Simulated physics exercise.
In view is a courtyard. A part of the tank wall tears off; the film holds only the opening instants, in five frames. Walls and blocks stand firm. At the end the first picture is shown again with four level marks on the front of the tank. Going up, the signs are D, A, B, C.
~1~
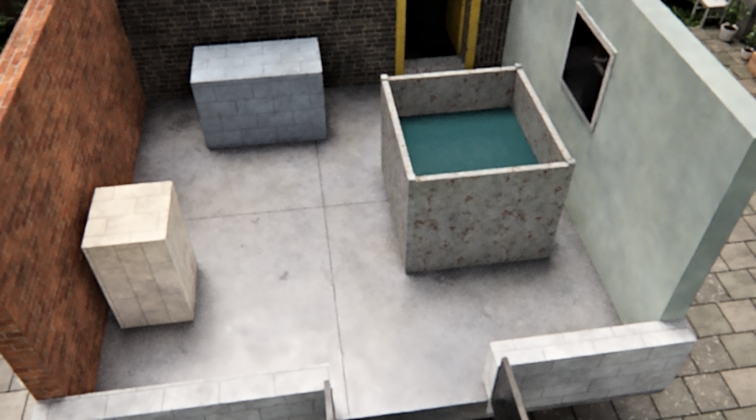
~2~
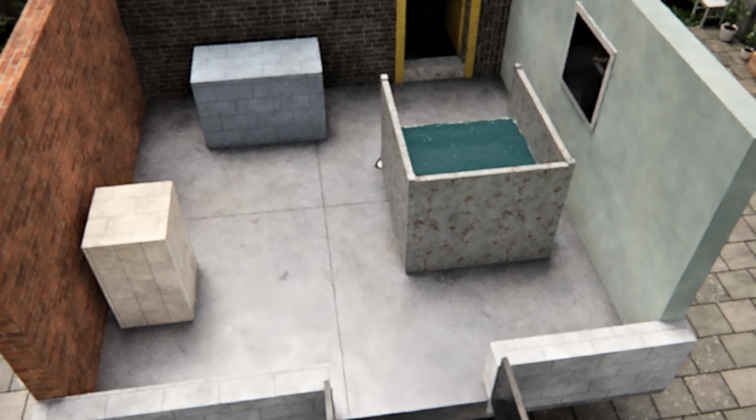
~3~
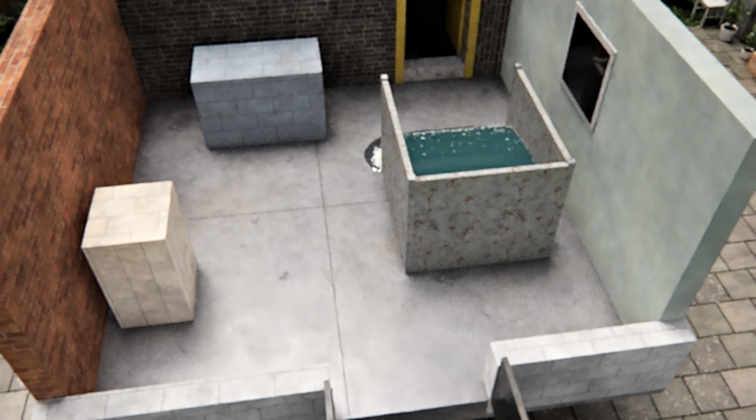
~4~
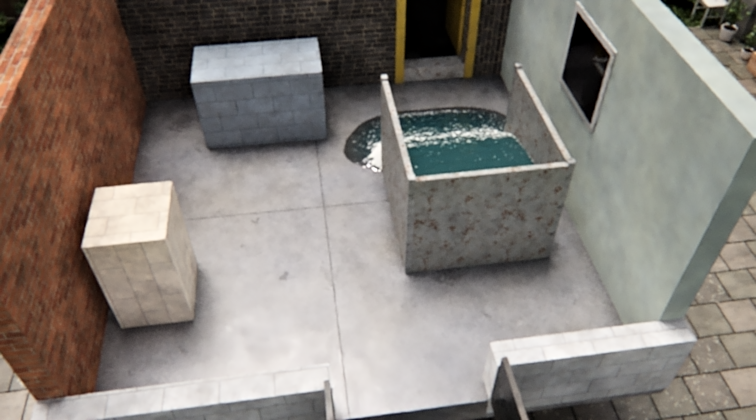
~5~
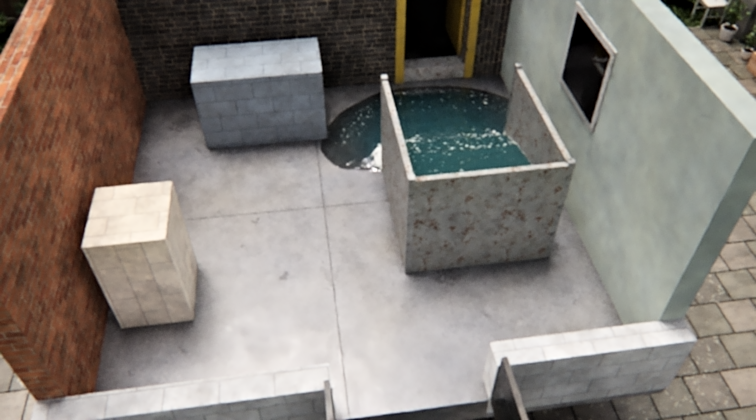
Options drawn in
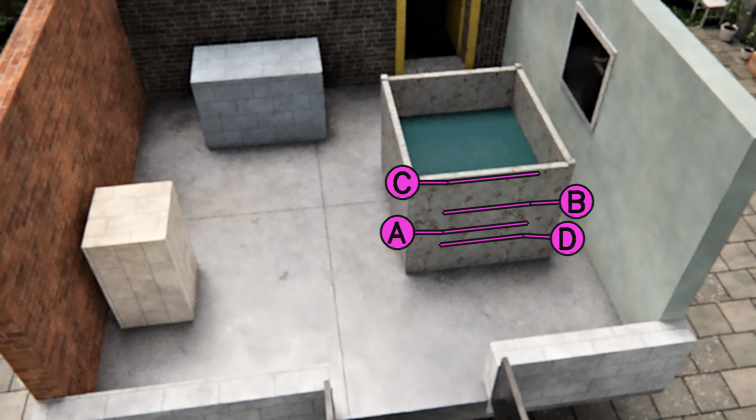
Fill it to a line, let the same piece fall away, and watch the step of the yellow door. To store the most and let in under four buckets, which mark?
Choose D.
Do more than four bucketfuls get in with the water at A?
Yes, it does.
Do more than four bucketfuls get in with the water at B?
Yes.
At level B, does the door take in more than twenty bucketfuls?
Yes, clearly.
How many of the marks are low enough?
One of them.
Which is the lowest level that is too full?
That would be A.
In magenta, A at (484, 227); B at (488, 208); C at (493, 177); D at (482, 240); from the bottom up D, A, B, C.
With A, about 9 bucketfuls get in.
With B, dozens of bucketfuls pour in.
With C, dozens of bucketfuls pour in.
With D, a splash gets over, under a bucket.
